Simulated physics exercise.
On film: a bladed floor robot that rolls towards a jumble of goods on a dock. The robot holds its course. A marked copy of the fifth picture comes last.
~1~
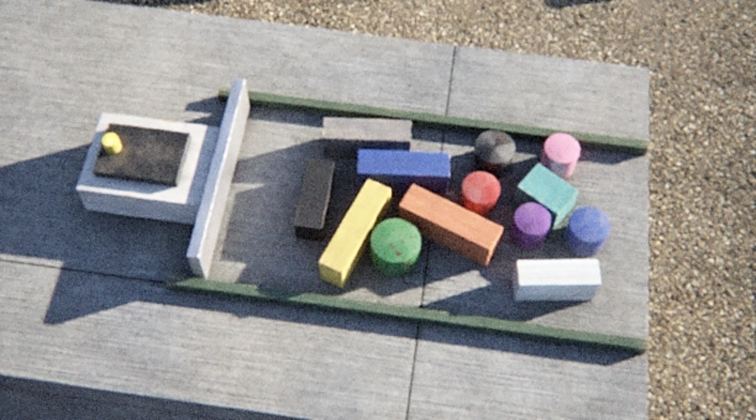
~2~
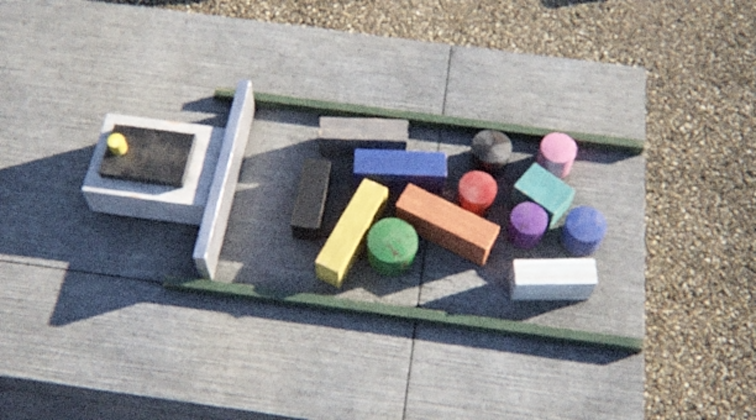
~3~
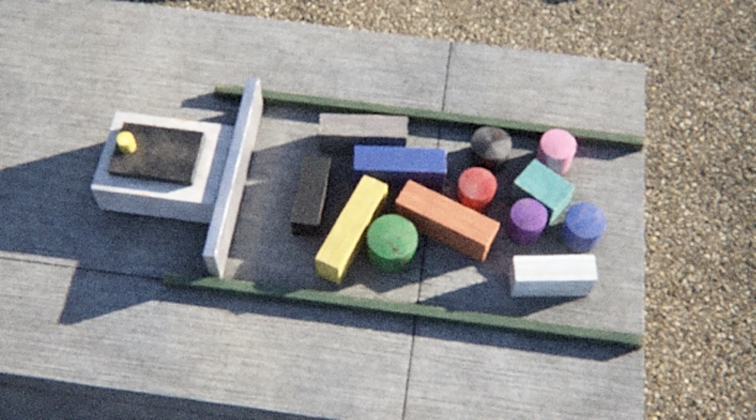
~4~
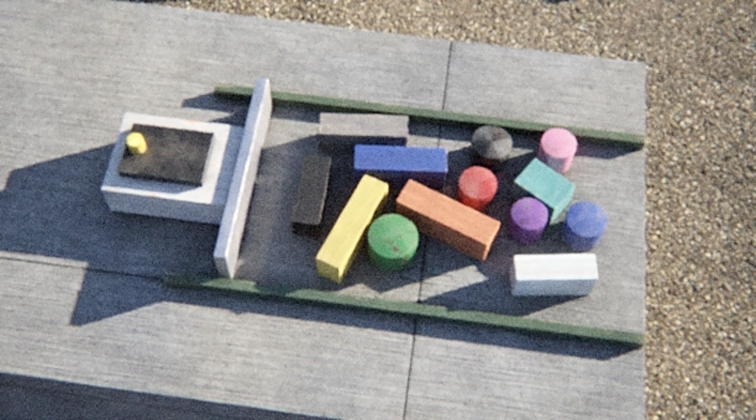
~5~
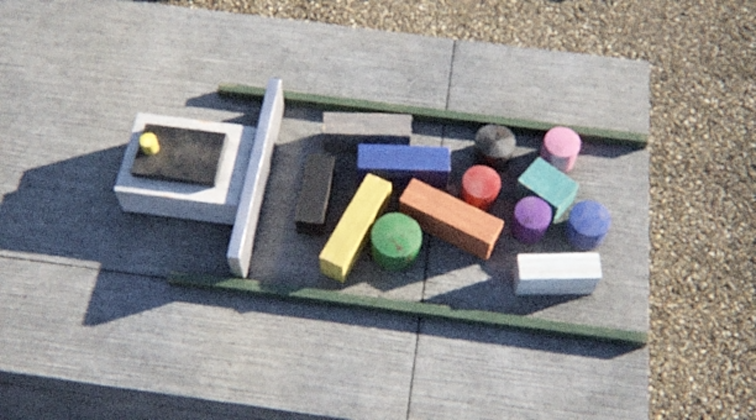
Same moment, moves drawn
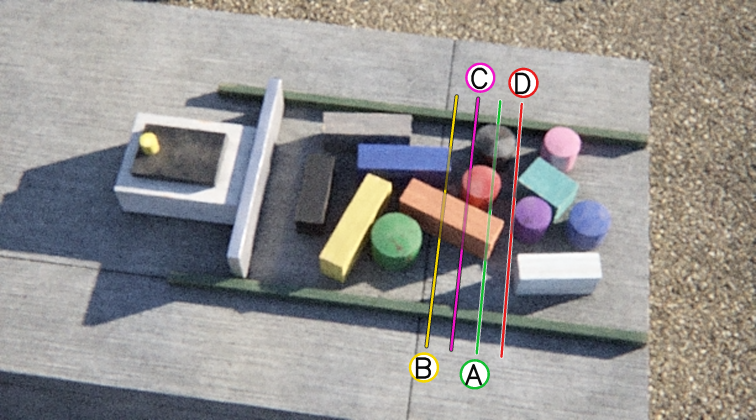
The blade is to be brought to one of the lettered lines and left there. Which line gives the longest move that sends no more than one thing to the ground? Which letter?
No farther than A.
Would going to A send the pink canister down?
No.
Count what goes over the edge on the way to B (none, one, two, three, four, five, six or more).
The count is none.
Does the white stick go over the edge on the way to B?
By then, no.
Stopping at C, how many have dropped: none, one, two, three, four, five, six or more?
By then, none.
On the marked copy, A at (489, 218); B at (443, 212); C at (466, 215); D at (512, 221).
Following A. Soon after the start, robot (270, 165); grey bar (399, 141); red canister (485, 190).
Later, robot (354, 176); blue canister (599, 234); pink canister (579, 155).
In the end, robot (419, 184); blue canister over the edge; pink canister (637, 170); one fallen.
As for the rest, B is within the limit but short; C is within the limit but short; D drops three.
